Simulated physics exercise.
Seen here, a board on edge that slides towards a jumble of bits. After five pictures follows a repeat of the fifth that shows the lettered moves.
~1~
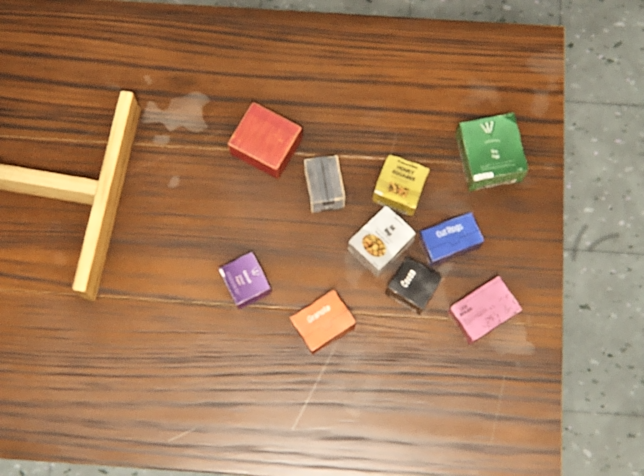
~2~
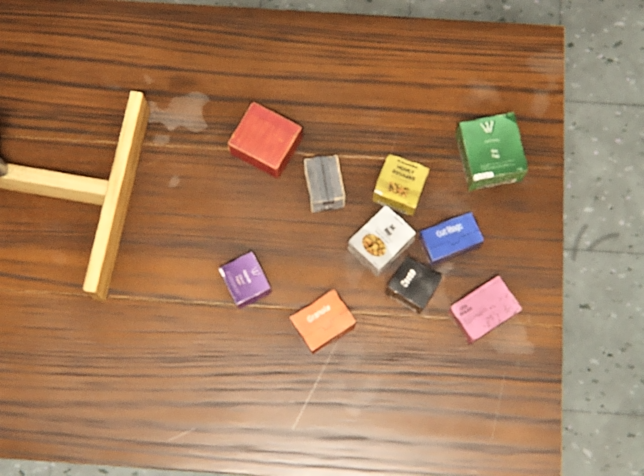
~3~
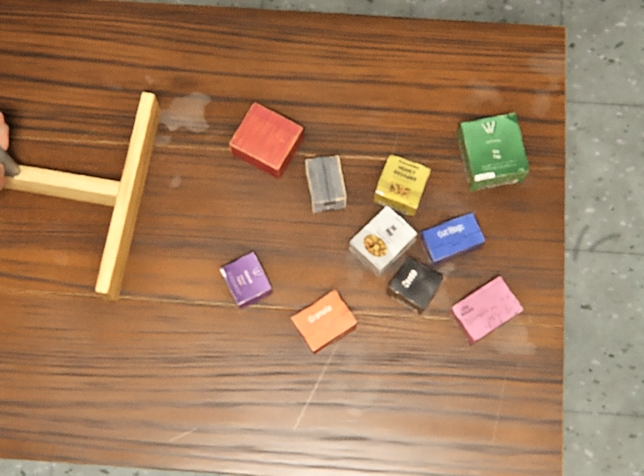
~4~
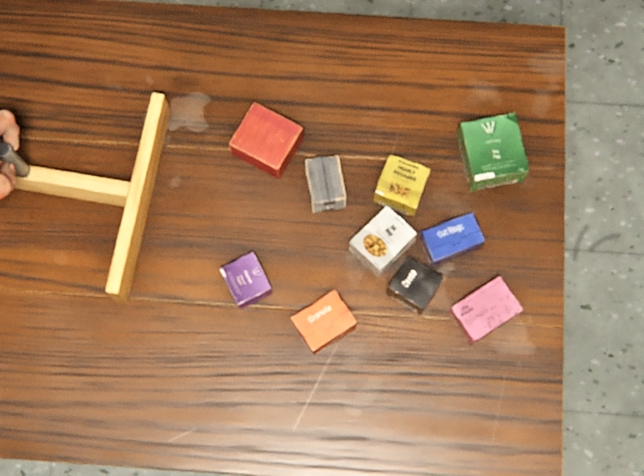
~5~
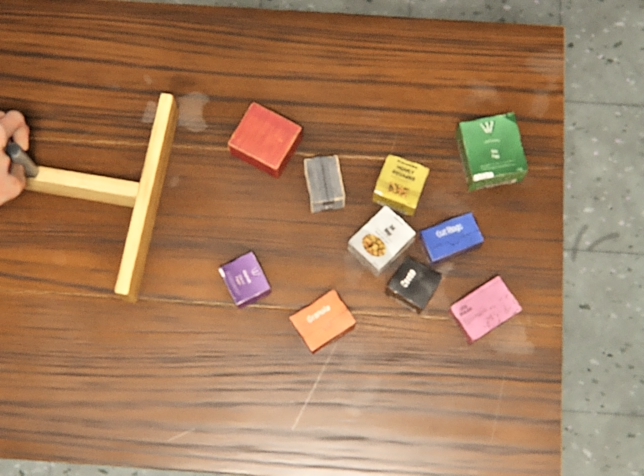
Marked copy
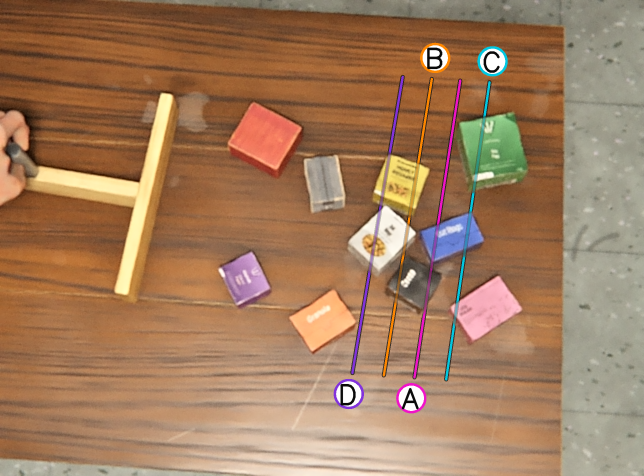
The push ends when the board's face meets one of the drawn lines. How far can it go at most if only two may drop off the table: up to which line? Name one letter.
Up to line C.
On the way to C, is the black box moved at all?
Yes.
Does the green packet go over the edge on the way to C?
By then, yes.
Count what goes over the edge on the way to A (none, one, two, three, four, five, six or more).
By then, none.
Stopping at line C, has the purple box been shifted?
Yes.
On the marked copy, A at (438, 223); B at (409, 222); C at (469, 225); D at (378, 220).
With C. Early on, board (260, 198); red block (310, 143); purple box (273, 290).
Further on, board (378, 206); green packet (503, 151); blue box (485, 241).
At the end, board (469, 211); green packet over the edge; blue box over the edge; two fallen.
As for the rest, A is within the limit but short; B is within the limit but short; D is within the limit but short.
